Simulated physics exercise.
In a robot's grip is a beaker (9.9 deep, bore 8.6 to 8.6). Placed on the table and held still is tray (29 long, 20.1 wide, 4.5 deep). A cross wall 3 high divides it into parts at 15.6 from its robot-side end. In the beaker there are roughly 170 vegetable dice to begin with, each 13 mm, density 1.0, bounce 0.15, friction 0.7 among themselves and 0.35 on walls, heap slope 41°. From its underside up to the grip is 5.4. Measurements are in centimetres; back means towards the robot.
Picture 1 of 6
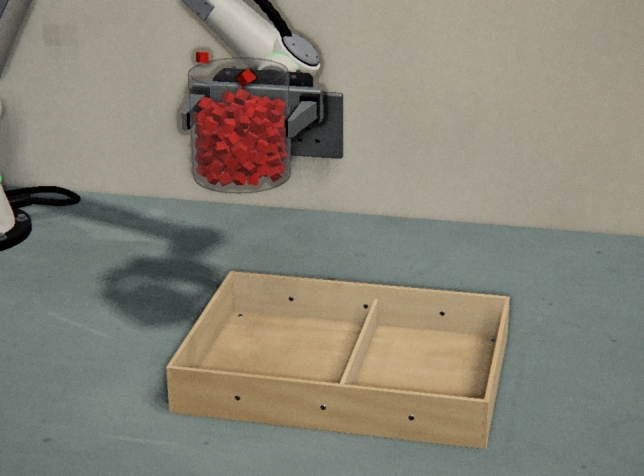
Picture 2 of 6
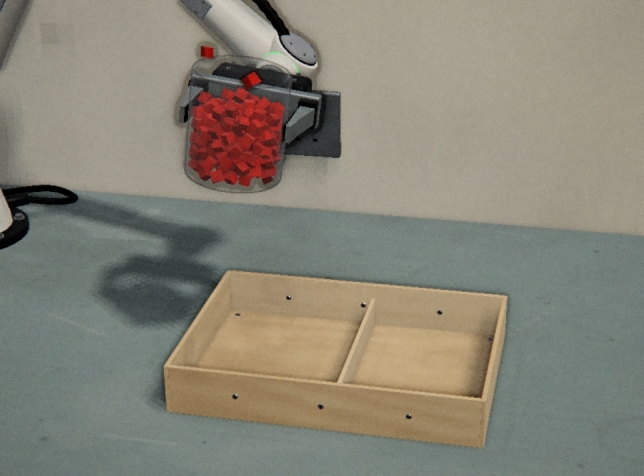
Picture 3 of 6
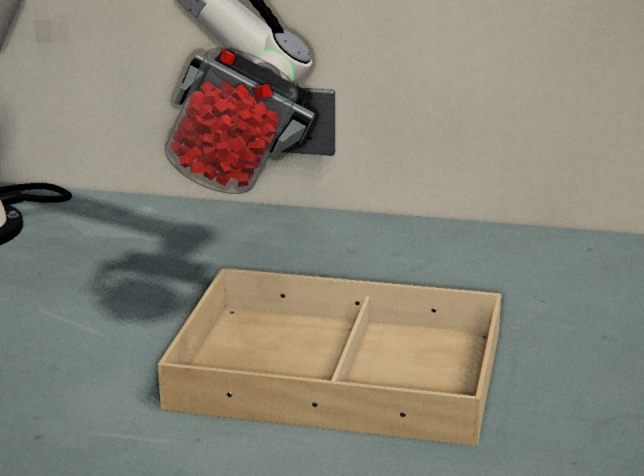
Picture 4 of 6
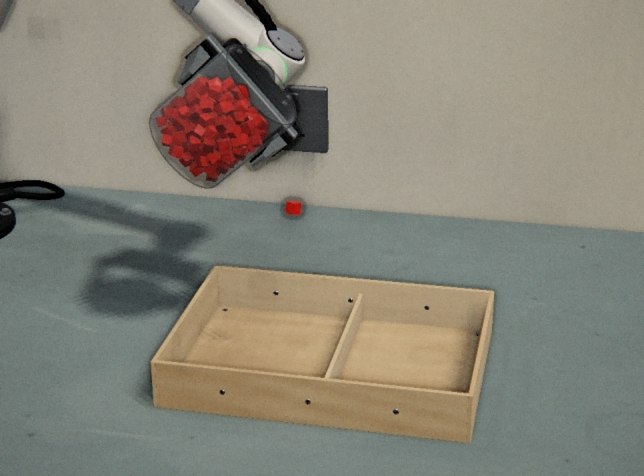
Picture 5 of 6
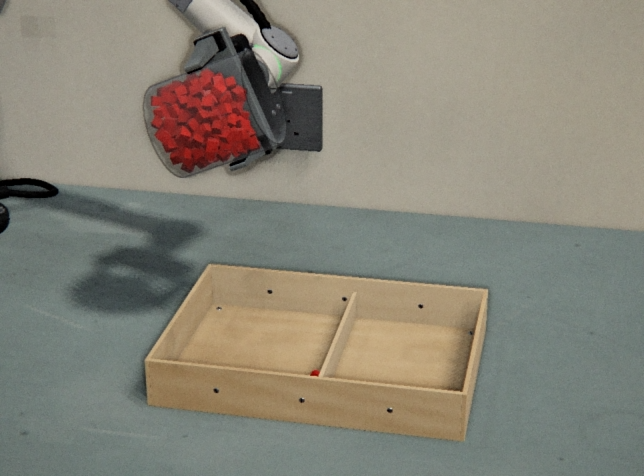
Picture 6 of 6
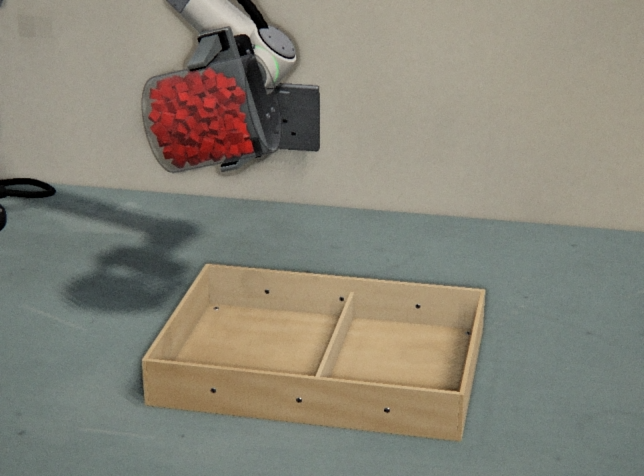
A robot arm gripping a clear beaker heaped with red cubes tilts it steadily over to a steep angle above a divided wooden tray, and one cube drops into the tray beside the cross wall.
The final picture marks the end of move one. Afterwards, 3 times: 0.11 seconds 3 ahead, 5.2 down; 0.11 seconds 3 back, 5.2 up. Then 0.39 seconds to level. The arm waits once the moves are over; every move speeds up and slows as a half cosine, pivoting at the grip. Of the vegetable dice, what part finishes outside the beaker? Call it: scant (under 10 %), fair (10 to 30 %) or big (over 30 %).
Fair; 10 to 30 %.
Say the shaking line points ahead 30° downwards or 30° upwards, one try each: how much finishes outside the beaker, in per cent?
Some 35 and 95 per cent.
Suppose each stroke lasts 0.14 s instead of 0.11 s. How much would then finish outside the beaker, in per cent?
It would come to around 5 %.
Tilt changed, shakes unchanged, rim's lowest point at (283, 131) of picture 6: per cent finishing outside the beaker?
Around 5 in a hundred.
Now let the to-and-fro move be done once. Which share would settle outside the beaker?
That share would be near 5 percent.
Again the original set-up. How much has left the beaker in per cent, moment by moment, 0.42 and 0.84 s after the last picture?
Around 5 % and around 15 %.
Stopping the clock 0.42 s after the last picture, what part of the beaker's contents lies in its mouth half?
Around 40 in a hundred.
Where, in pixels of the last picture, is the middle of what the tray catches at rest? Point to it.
Middle point: About (355, 373).
Then, 0.42 s on, tilted 74° forward, highest piece 27 above the table; 160 in the beaker, 2 in the far-side part, 2 on the table or floor, 1 in the robot-side part, 4 in flight or on a rim.
Then, 0.84 s on, tilted 41° forward, highest piece 27 above the table; 144 in the beaker, 11 in the far-side part, 6 in the robot-side part, 3 on the table or floor, 5 in flight or on a rim.
Then, 1.25 s on, level, highest piece 29 above the table; 144 in the beaker, 14 in the far-side part, 7 in the robot-side part, 4 on the table or floor.
Then, 2.30 s on, level, highest piece 29 above the table; 144 in the beaker, 14 in the far-side part, 7 in the robot-side part, 4 on the table or floor.
In the end, 144 in the beaker, 14 in the far-side part, 7 in the robot-side part, 4 on the table or floor. That is 15 % outside the beaker.
